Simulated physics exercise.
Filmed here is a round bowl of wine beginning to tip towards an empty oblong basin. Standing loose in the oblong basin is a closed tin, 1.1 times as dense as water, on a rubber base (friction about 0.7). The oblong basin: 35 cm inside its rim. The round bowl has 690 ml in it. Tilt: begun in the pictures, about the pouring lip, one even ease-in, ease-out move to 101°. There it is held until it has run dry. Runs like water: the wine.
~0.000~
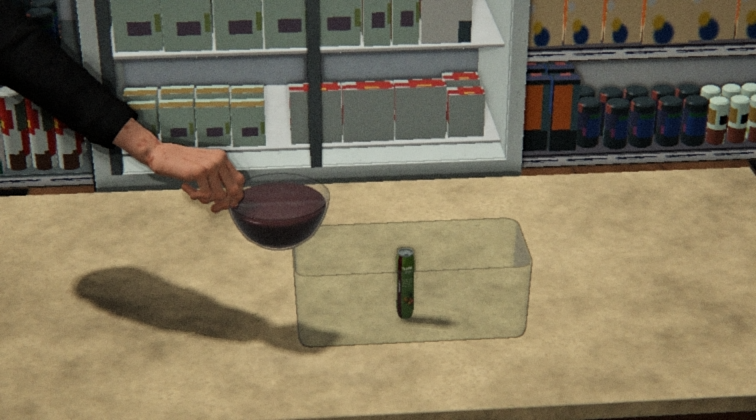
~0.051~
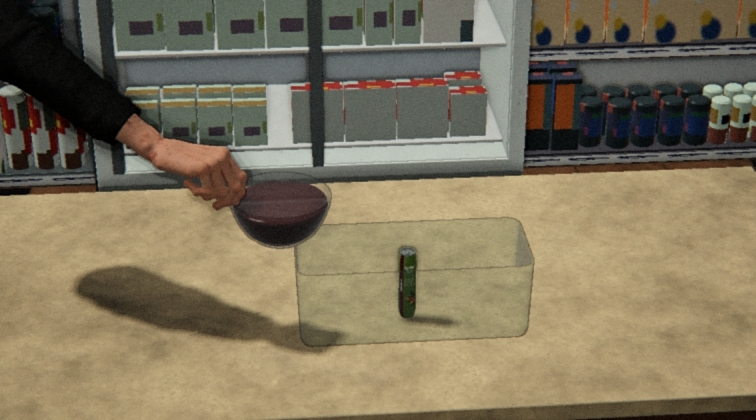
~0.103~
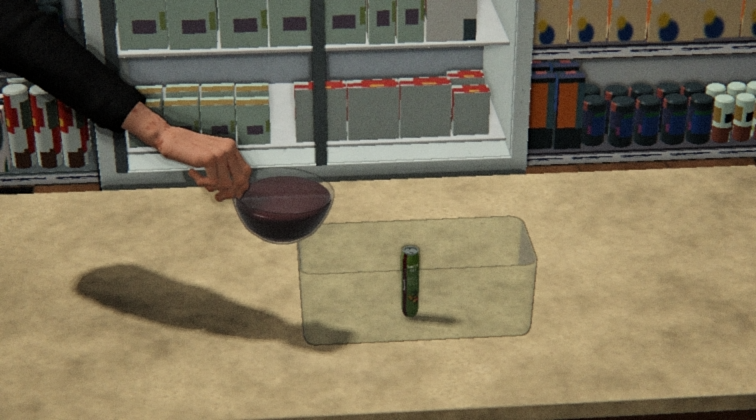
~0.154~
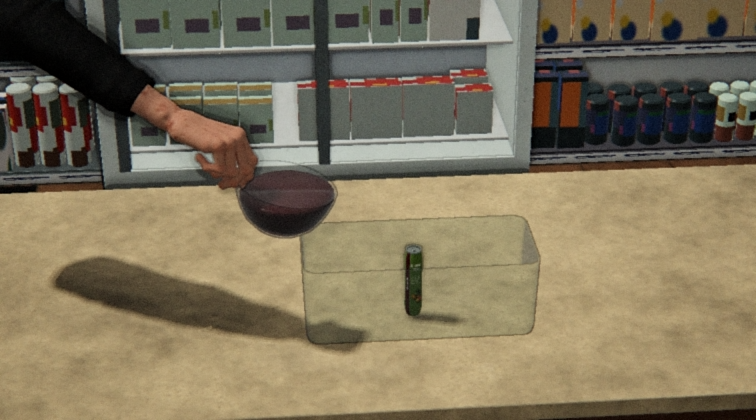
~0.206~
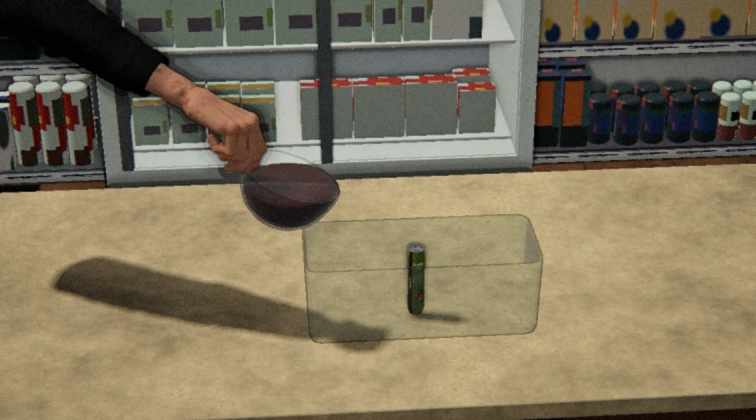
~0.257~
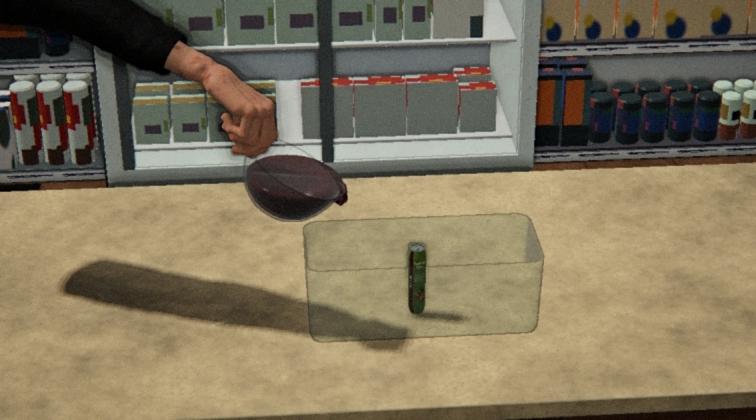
The clip opens on a hand holding a round glass bowl of dark wine, level, above the left end of a clear, oblong basin with a small green tin standing inside. The hand rises and steadily tilts the bowl to the right, and the wine reaches the lip and begins to run over it.
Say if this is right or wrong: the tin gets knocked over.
Right, it gets knocked over.
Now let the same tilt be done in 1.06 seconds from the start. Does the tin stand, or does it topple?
Outcome - the tin comes down.
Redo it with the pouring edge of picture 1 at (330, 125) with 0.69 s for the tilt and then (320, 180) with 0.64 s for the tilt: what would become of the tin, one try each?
Run one: It does not tip. Run two: It tumbles.
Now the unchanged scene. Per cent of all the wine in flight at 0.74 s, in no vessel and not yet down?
It comes to some 5 percent of the total.
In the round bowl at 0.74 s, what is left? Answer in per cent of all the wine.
Remaining share: Approx. 0 %.
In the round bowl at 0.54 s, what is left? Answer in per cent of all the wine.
24 %.
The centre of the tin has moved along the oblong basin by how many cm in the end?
Looks like roughly 7.5 cm in total.
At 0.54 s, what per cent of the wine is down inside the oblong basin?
Close to 24 in a hundred.
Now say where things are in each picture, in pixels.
In the first picture, it leans 0°; its right rim is at (329, 195); the wine meets the walls at (230, 203) and (326, 199); the oblong basin's rim runs from (293, 252) to (525, 242); the tin's top is at (406, 255).
In the second picture, it leans 1°; its right rim is at (331, 195); the wine meets the walls at (232, 201) and (328, 197).
In the third picture, it leans 6°; its right rim is at (334, 194); the wine meets the walls at (235, 197) and (331, 193).
In the fourth picture, it leans 12°; its right rim is at (337, 193); the wine meets the walls at (239, 190) and (335, 188).
In the fifth picture, it leans 21°; its right rim is at (339, 192); the wine meets the walls at (242, 181) and (337, 185); 2 per cent is over the edge.
In the sixth picture, it leans 31°; its right rim is at (339, 191); the wine meets the walls at (245, 171) and (337, 182); 6 per cent is over the edge.
Then, 0.54 s in, the tilt is 89° and 24 per cent is still to pour; the tin stands where it began.
Then, 0.74 s in, the tilt is 101° and 0 per cent is still to pour; the tin leans 51°.
Then, 0.96 s in, the tilt is 101° and 0 per cent is still to pour; the tin lies on its side.
Then, 1.19 s in, the tilt is 101° and 0 per cent is still to pour; the tin lies on its side.
Finally, the tin lies on its side.
